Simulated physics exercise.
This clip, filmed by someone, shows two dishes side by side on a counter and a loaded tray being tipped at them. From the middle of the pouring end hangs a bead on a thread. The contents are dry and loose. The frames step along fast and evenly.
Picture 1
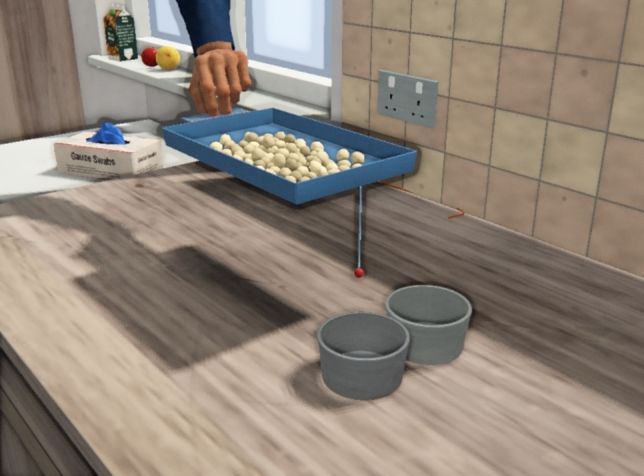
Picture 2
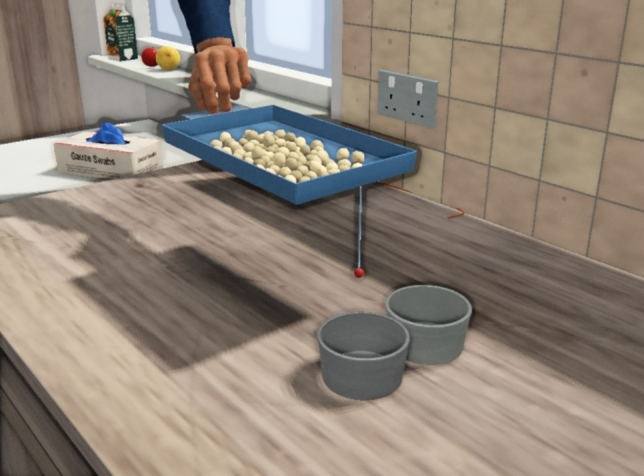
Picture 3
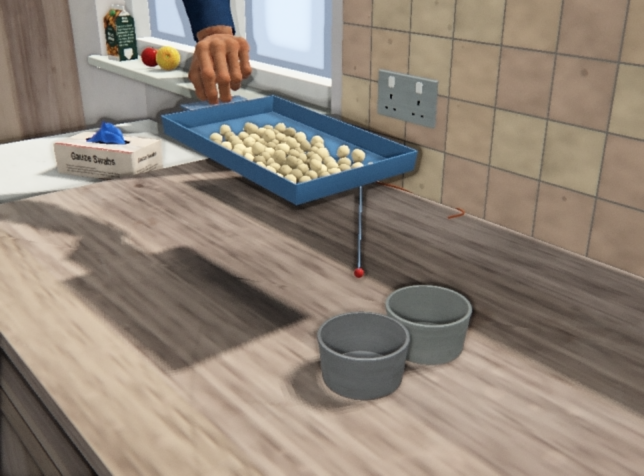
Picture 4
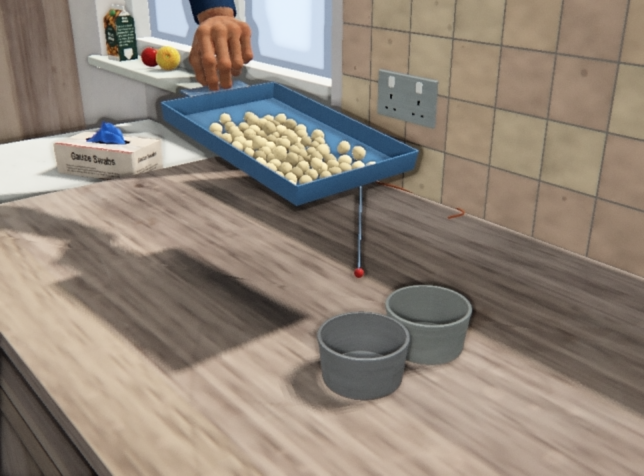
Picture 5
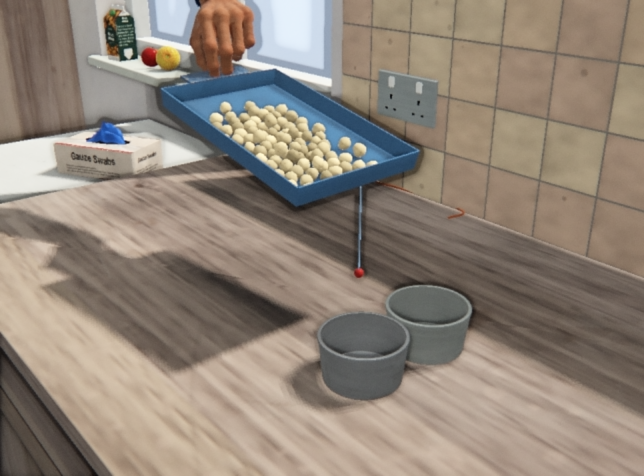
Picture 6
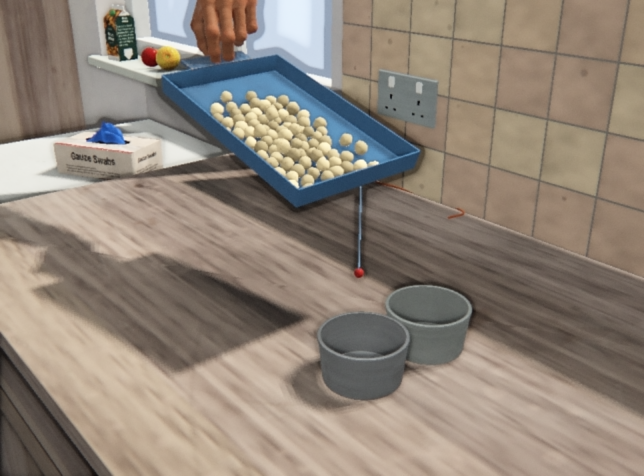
At the start, a hand holds a blue tray of round, pale nuts almost level above a wooden counter with two grey dishes. The hand then steadily raises the far end, tilting the tray toward its lower left front corner while the nuts stay inside and the red bead hangs on its thread.
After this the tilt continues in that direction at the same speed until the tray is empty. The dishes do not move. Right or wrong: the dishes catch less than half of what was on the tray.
Wrong - they catch more than half.
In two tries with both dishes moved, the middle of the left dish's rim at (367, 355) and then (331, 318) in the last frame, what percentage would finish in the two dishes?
Roughly 40 per cent, and 50 per cent.
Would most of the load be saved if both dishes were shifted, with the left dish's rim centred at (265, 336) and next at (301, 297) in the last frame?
With the first shift the pair saves less than a half; with the second, less than a half.
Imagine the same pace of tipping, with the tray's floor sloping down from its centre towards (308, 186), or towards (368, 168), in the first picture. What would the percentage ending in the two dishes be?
You'd see roughly 40 per cent the first time and 30 per cent the second.
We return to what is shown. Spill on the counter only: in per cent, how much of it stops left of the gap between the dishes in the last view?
It works out to some 80 per cent.
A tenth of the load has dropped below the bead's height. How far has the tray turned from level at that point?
Somewhere around 115 degrees.
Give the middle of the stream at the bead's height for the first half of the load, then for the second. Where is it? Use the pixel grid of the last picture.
Earlier portion about (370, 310); later portion about (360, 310).
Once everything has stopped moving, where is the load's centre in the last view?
At about (368, 362).
Soon after the last picture, tray tipped steeply; nearly all on the tray; a stray few in the air.
A little later, tray tipped right over; nearly all on the tray; a stray few outside both.
Later still, tray tipped past a quarter turn; about half in the left dish; about a quarter in the right dish; about a quarter outside both.
At rest, tray tipped past a quarter turn; about half in the left dish; about a quarter in the right dish; about a quarter outside both.
